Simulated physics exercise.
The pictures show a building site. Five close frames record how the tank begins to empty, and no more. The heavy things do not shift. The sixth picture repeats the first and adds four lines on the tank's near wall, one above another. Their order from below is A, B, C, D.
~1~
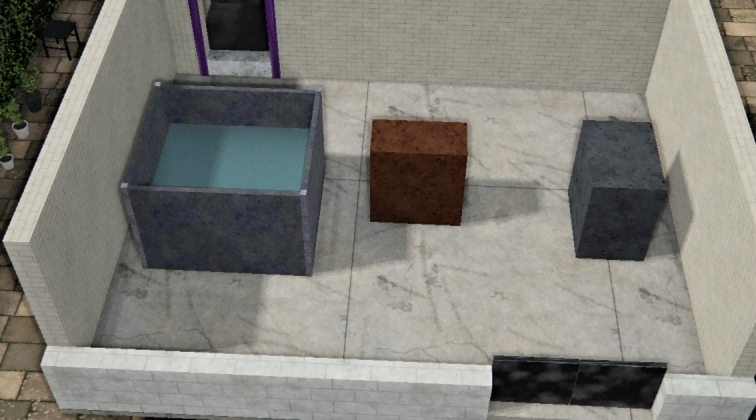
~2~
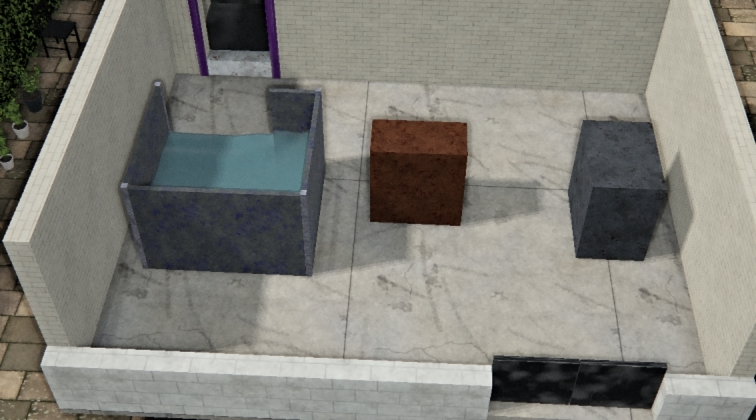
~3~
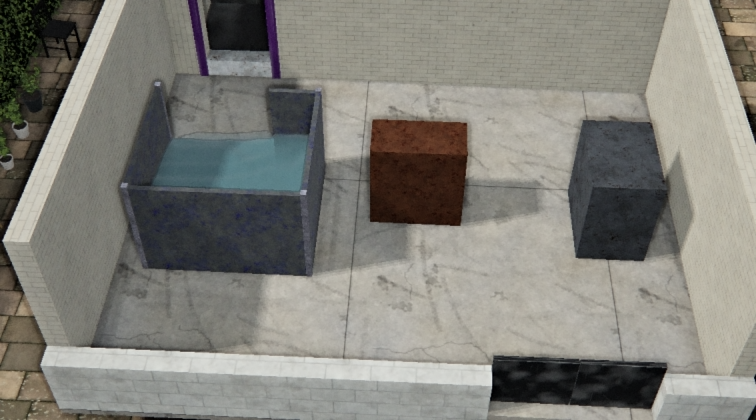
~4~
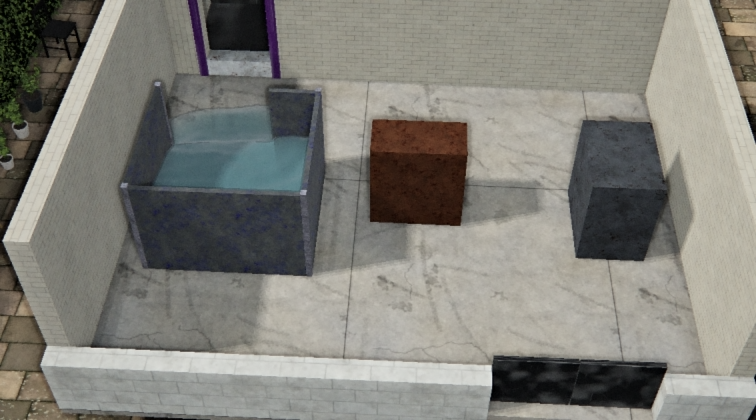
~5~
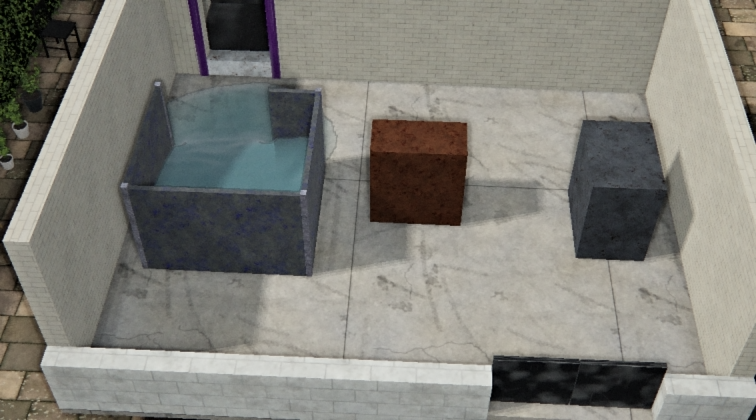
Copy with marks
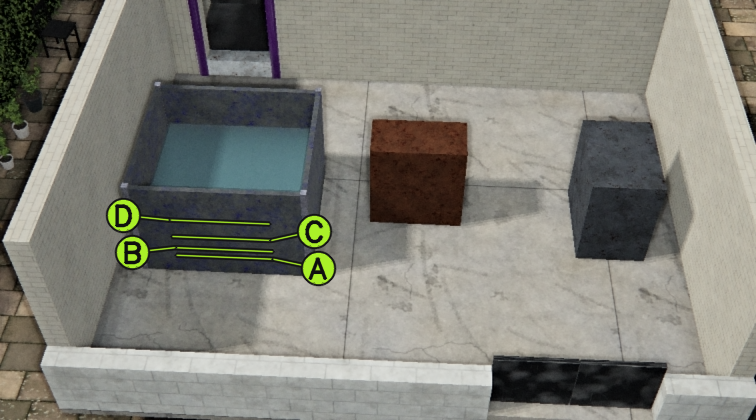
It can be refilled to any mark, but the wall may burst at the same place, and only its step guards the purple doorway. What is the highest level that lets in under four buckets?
The answer is level B.
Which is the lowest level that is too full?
Here it is level C.
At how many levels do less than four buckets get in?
Two of them.
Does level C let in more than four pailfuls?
Yes, that goes wrong.
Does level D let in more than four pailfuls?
Yes, it does.
On the marked copy, A at (225, 257); B at (223, 249); C at (221, 238); D at (218, 222); from the bottom up A, B, C, D.
With A, nothing gets over.
With B, a splash gets over, under a bucket.
With C, about 9 bucketfuls get in.
With D, dozens of bucketfuls pour in.
